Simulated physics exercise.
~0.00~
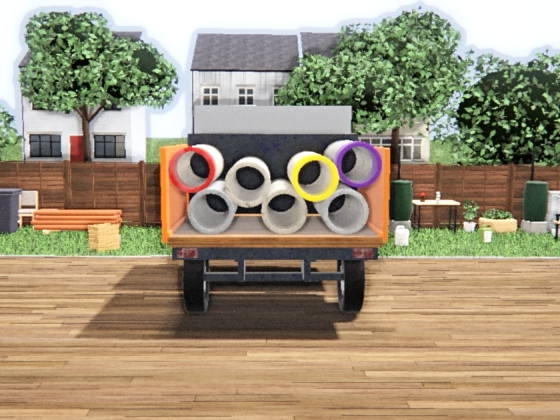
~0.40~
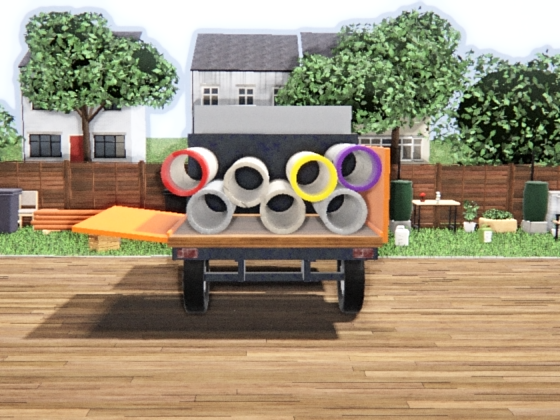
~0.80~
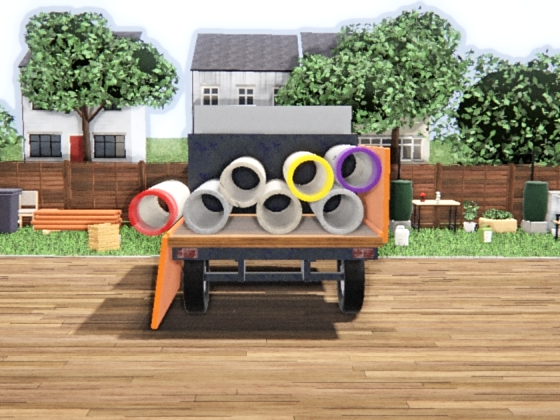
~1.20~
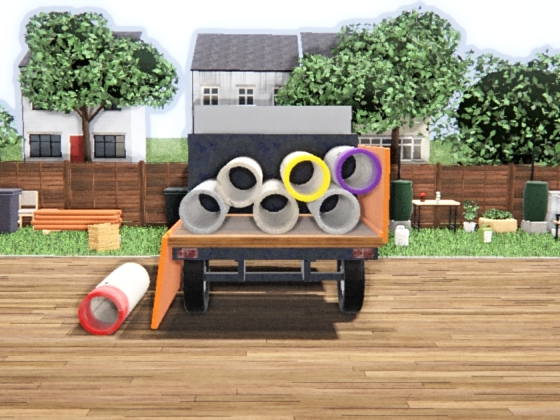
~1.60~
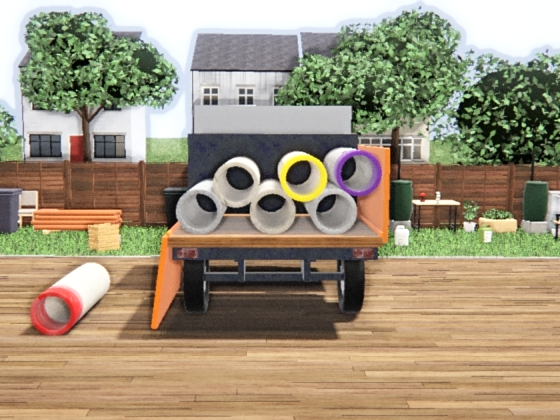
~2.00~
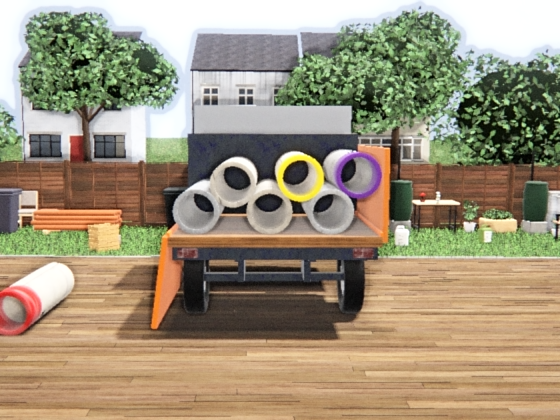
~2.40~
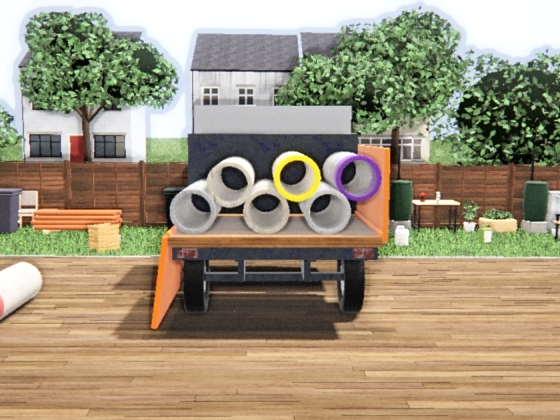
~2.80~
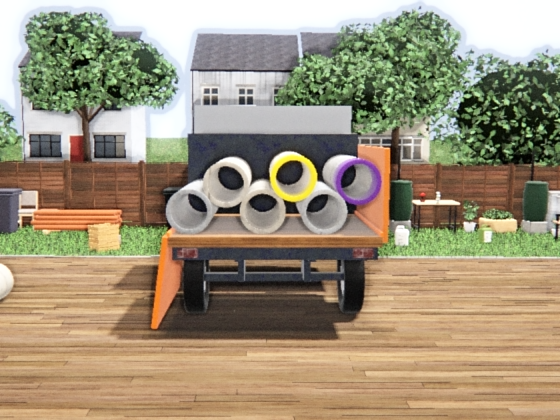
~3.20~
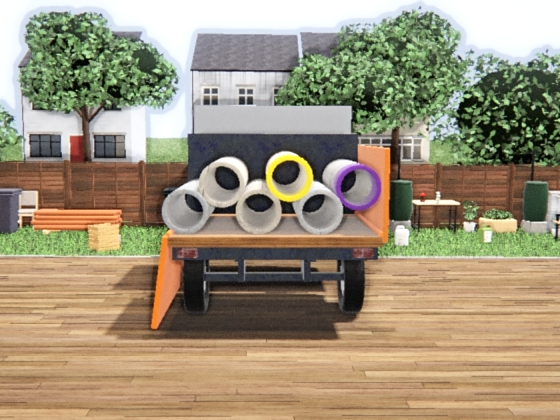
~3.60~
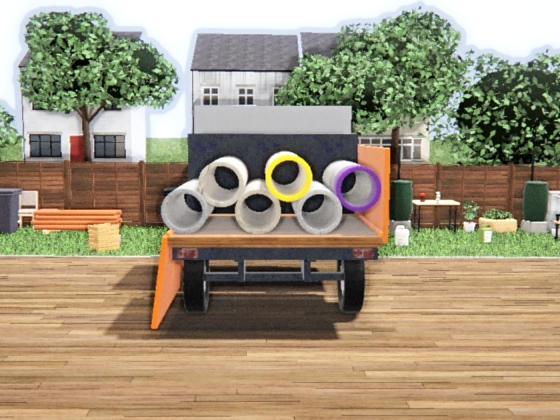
The left side board drops and the red-rimmed pipe rolls off leftward while the others stay aboard.
